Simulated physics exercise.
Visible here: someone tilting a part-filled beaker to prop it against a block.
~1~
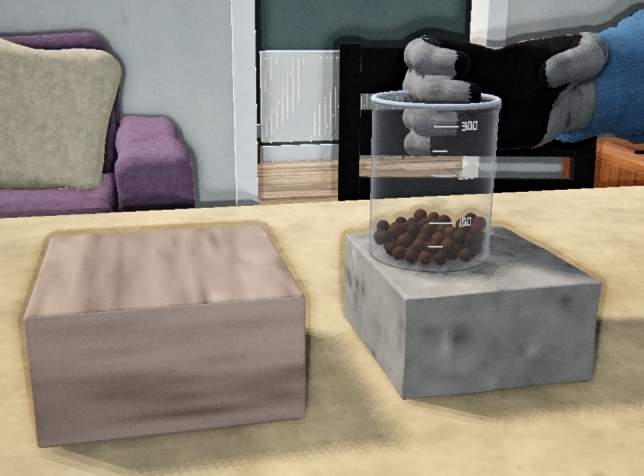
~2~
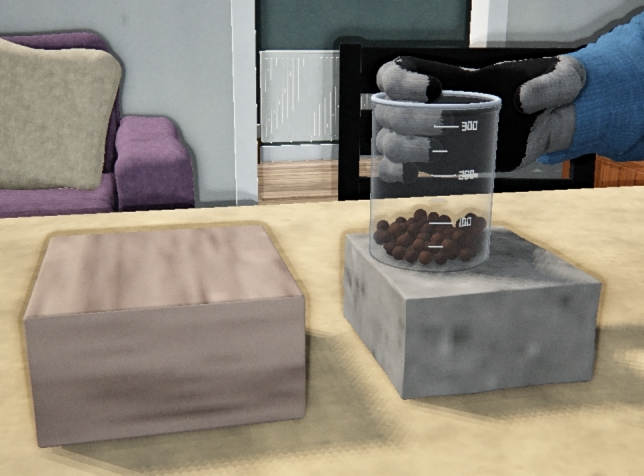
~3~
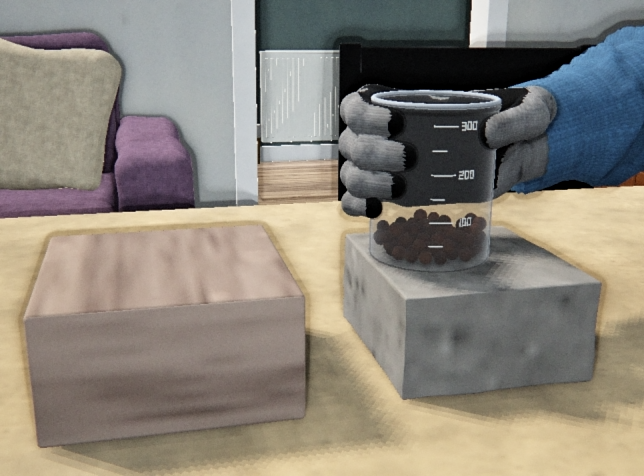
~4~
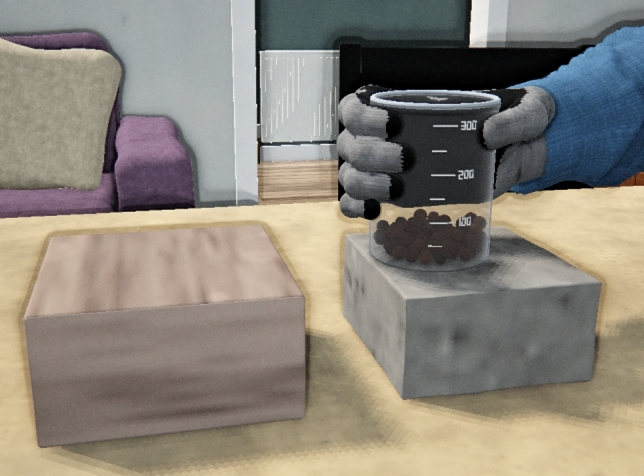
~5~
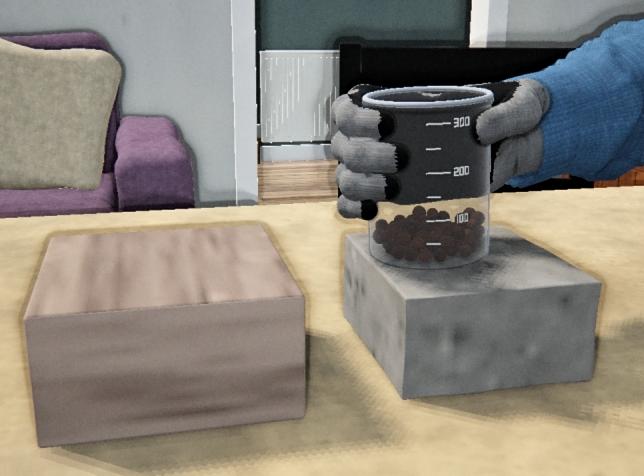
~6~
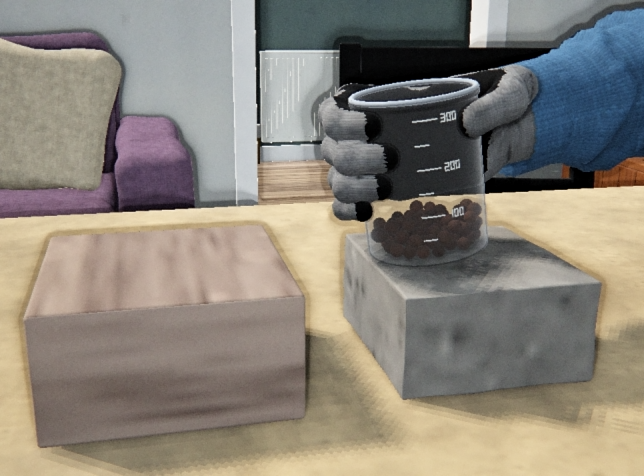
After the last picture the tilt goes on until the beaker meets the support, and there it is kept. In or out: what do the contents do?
The load, in the end, is retained.
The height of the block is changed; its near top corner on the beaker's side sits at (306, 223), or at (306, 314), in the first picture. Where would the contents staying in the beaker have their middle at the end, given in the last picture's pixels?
Final centres, last view - around (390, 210) first, around (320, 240) second.
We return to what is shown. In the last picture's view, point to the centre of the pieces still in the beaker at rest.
It comes out near (353, 222) in the last picture, I'd say.
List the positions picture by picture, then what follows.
Beaker at (432, 177), nearly empty of allspice berries; block at (167, 320), its top about level with the beaker's foot, in the first frame.
Beaker at (432, 177), upright; rim at (377, 101); top of the contents at (451, 233), in the second frame.
Beaker at (432, 177), upright; rim at (377, 101); block at (167, 320), in the third frame.
Beaker at (431, 177), upright; rim at (377, 101); top of the contents at (444, 230), in the fourth frame.
Beaker at (428, 174), leaning 3°; rim at (369, 101); block at (167, 320), in the fifth frame.
Beaker at (420, 170), leaning 8°; rim at (354, 102); block at (167, 320), its top about level with the beaker's foot, in the sixth frame.
Then, 0.47 s past the last view, the beaker leans 27°; everything is still inside.
Then, 1.06 s past the last view, the beaker leans 52°; everything is still inside.
Then, 1.70 s past the last view, the beaker leans 78°; everything is still inside.
Finally, the beaker rests on the block at 83°; everything is still inside.
